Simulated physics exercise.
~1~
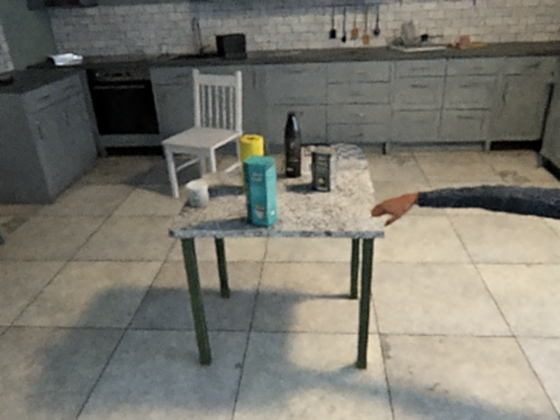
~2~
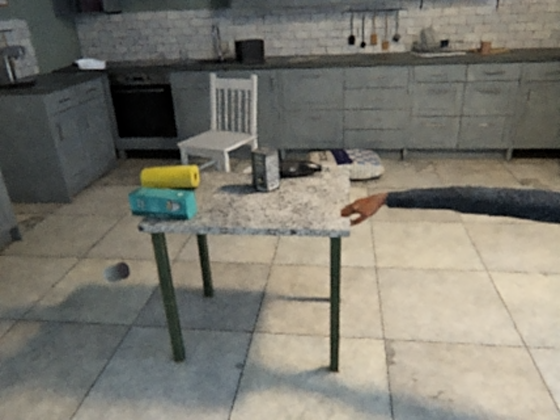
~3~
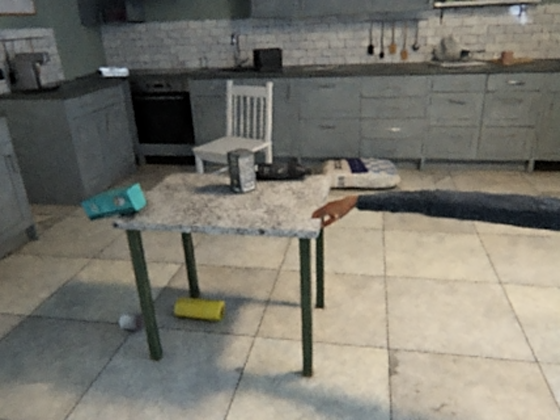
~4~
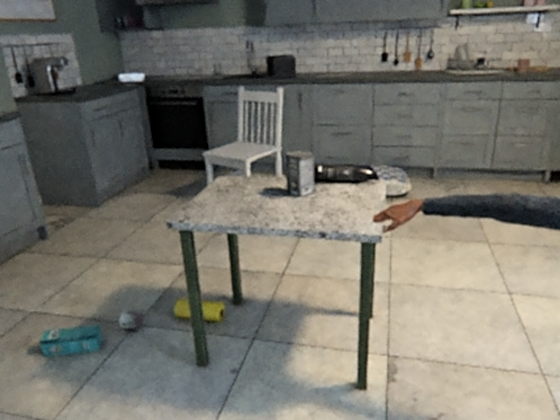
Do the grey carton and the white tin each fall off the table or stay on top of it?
The white tin falls off and ends up on the floor. The grey carton stays on the table, still upright.
